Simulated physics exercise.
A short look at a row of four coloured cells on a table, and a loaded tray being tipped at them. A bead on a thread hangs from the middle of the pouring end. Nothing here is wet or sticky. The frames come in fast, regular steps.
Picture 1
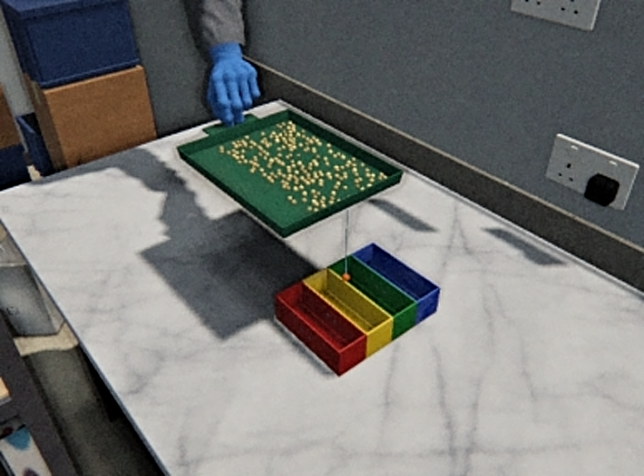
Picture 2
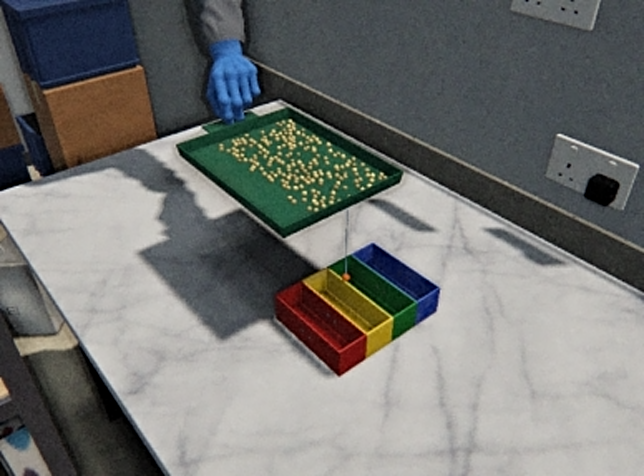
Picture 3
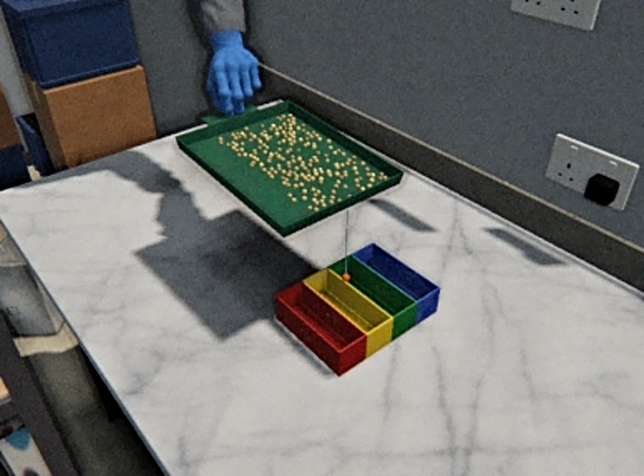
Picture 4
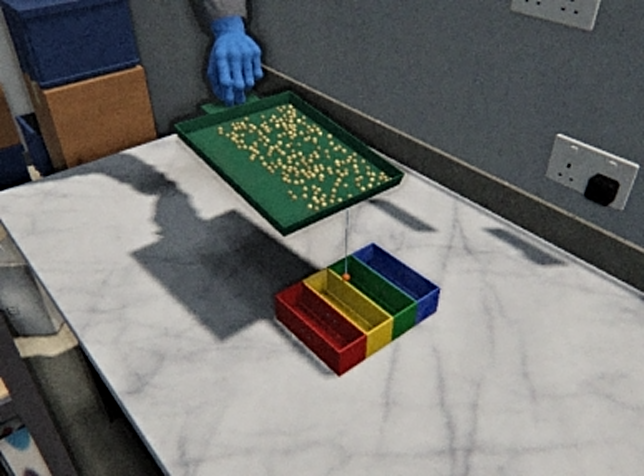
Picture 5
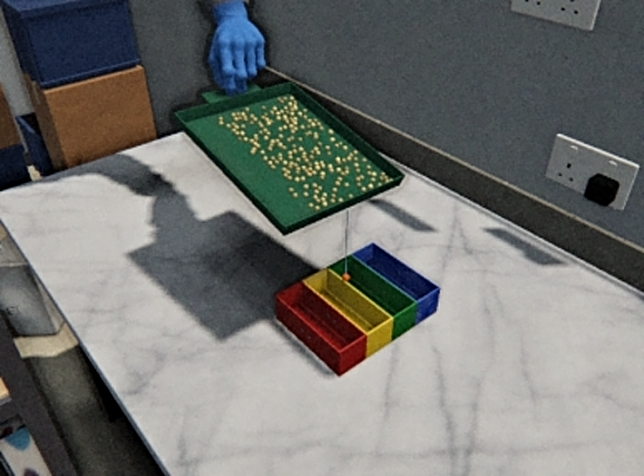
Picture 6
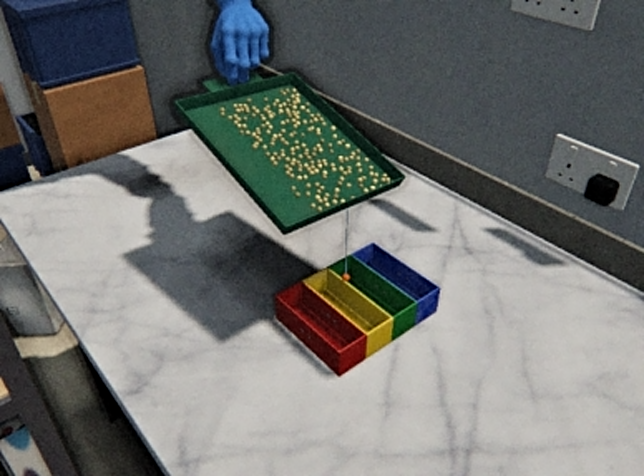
Blue-gloved hand raising the back of a green tray of pale beans, gradually tilting it above red, yellow, green and blue cells.
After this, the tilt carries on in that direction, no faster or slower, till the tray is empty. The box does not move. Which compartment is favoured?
Most goes to the blue cell.
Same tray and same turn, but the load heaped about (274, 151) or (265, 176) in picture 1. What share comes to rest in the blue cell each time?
Near 50 % and 30 %.
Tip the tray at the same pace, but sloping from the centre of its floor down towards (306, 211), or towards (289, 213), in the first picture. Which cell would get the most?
In turn: The cell in red; the cell in red.
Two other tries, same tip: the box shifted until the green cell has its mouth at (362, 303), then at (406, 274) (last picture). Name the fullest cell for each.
At the first place the blue cell, at the second green.
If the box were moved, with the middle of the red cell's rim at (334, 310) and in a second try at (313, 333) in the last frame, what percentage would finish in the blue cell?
The first gives 40 %, the second 30 %.
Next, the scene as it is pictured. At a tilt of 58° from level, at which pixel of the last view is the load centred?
Near (372, 188).
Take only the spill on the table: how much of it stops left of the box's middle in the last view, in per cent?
It comes to 0 per cent or so.
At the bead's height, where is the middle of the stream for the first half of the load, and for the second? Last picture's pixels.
The first part at (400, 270); the rest at (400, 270).
Soon after the last picture, tray tipped steeply; nearly all on the tray; a stray few in the blue cell; a small part falling or outside the box.
A little later, tray tipped right over; nearly all on the tray; a small part in the blue cell; a stray few in the green cell; a stray few falling or outside the box.
Later still, tray tipped past a quarter turn; about half in the blue cell; about a quarter in the green cell; a small part in the yellow cell; a stray few in the red cell; a small part falling or outside the box.
At rest, tray tipped past a quarter turn; about half in the blue cell; about a quarter in the green cell; a small part in the yellow cell; a stray few in the red cell; a small part outside the box.
